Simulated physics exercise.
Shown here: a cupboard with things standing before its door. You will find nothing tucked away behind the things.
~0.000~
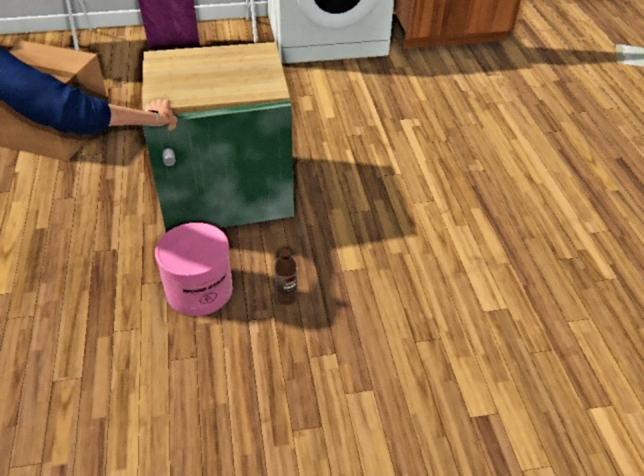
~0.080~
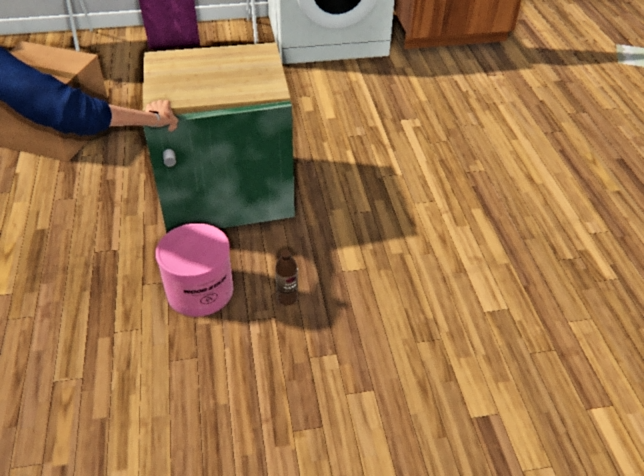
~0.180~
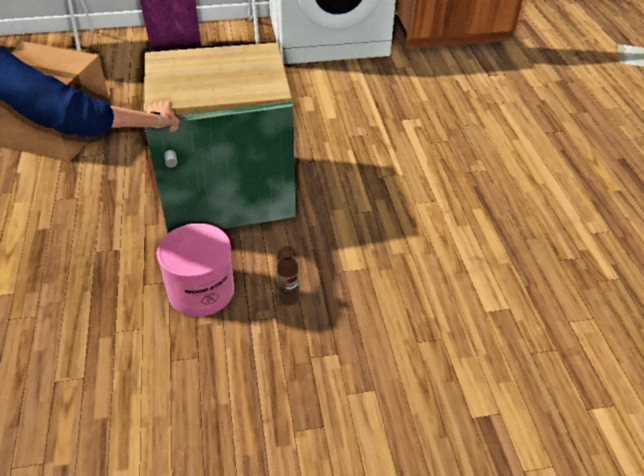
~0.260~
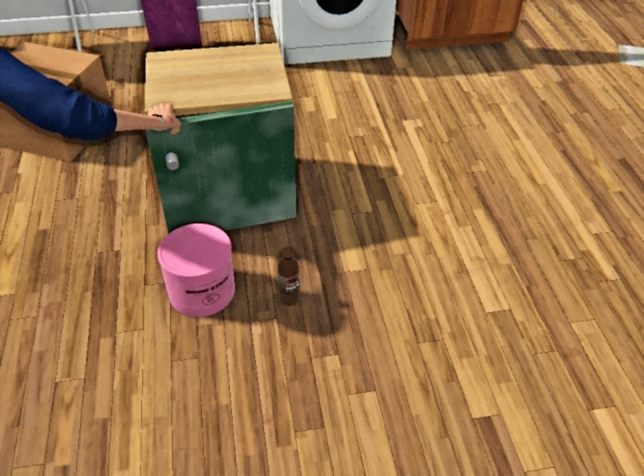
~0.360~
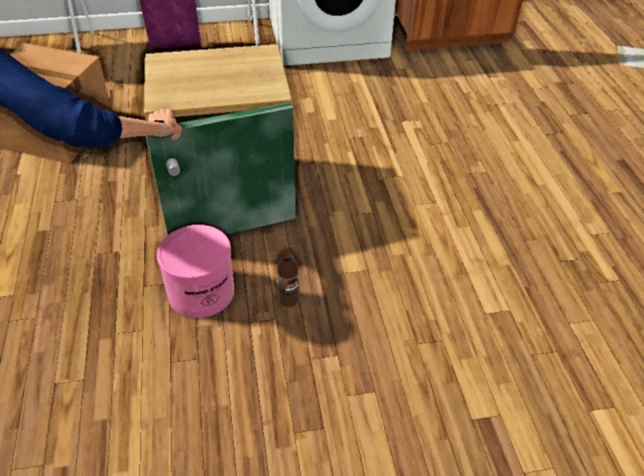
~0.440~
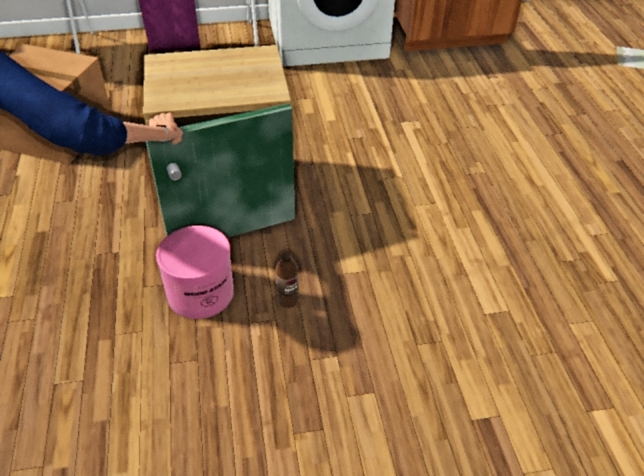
On a wooden floor, a hand slightly opens a green cupboard door behind a pink pail and brown bottle.
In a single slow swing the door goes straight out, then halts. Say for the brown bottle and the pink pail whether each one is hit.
Here the brown bottle is hit, the pink pail is hit.
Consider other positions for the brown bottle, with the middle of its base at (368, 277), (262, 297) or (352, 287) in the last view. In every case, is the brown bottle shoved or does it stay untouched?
Okay, in order it goes undisturbed, it gets pushed and it goes undisturbed.
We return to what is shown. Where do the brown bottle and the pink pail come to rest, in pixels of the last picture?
The brown bottle ends at (323, 279) and the pink pail at (263, 331).
After 1.26 s, door 42° open; brown bottle at rest near (287, 279); pink pail displaced about its own width near (223, 300).
After 1.84 s, door 63° open; brown bottle at rest near (287, 279); pink pail displaced about its own width near (258, 325).
In the end (3.1 s), the brown bottle gets shoved, near (323, 279); the pink pail gets shoved, near (263, 331).
